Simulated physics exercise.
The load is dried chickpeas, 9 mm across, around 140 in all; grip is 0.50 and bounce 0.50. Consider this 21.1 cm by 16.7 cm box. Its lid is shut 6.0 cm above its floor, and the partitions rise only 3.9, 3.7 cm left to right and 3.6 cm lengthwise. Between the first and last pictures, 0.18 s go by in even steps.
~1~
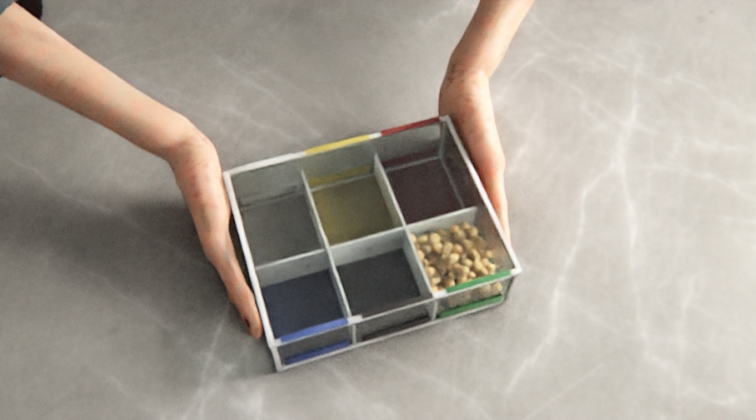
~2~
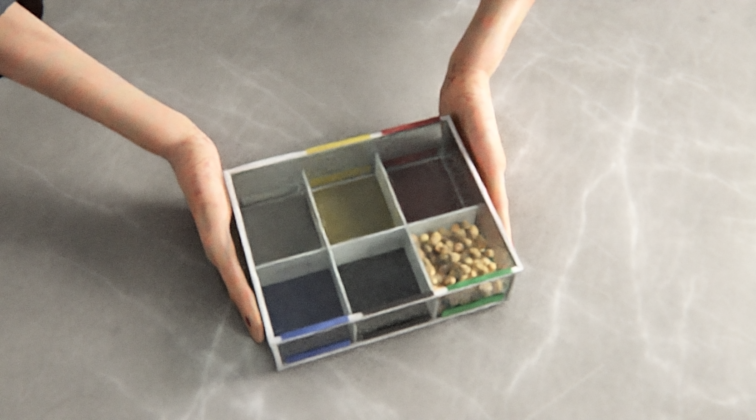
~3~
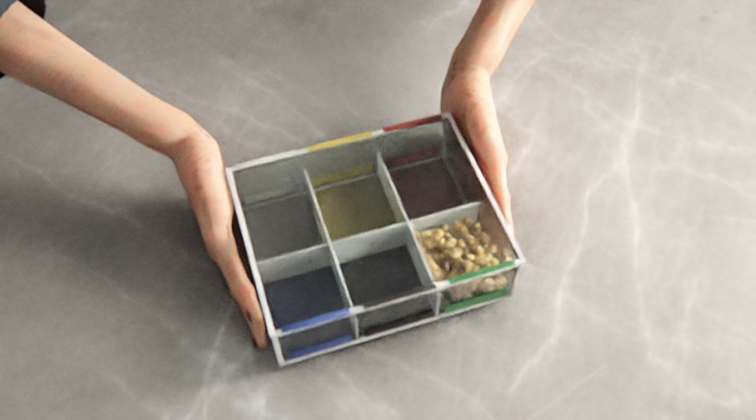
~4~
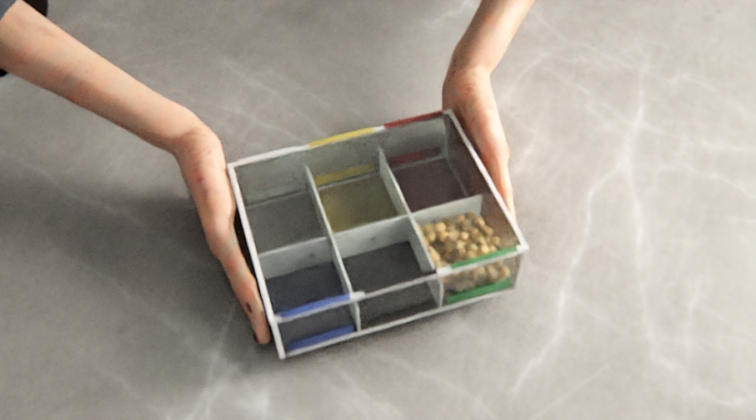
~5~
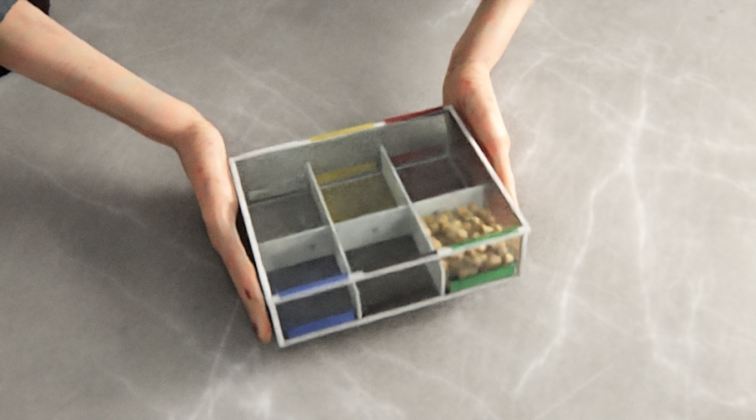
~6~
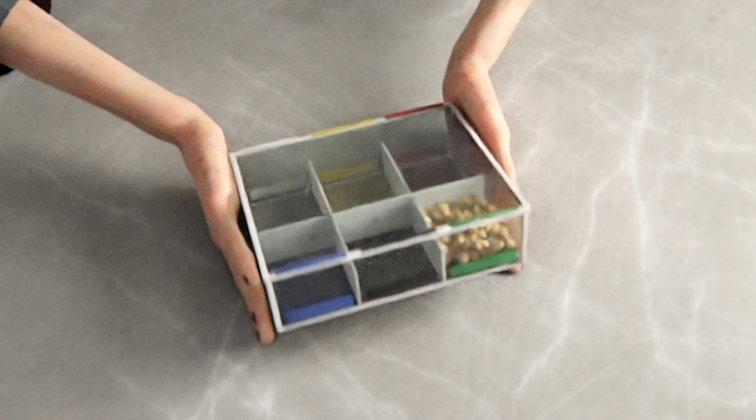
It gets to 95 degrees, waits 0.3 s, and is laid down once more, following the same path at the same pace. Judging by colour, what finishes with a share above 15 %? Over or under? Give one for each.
Red over; blue under; green over; yellow under; white under; black under.
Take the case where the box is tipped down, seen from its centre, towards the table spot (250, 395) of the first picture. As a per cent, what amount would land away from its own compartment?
Estimate: Near 50 per cent.
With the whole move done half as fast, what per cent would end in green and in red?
In per cent, green gets 35 and red gets 60.
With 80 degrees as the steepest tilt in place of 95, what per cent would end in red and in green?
Then red would end with 45 per cent and green with 50 per cent.
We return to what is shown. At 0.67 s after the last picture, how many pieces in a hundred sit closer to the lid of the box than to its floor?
Around 60 in a hundred, give or take.
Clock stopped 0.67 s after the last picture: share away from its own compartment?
Roughly 55 in a hundred.
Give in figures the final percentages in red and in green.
Red at 55 and green at 35, in per cent.
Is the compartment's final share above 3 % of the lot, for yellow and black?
As for yellow, correct, and as for black, not so.
Then, 0.67 s after the last picture, tilt 95 degrees; red 50 %, green 45 %, yellow 10 %.
Then, 1.13 s after the last picture, tilt 52 degrees; red 55 %, green 35 %, yellow 10 %.
Then, 1.65 s after the last picture, tilt 0 degrees; red 55 %, green 35 %, yellow 10 %.
In the end, red 55 %, blue 0 %, green 35 %, yellow 10 %, white 0 %, black 0 %.
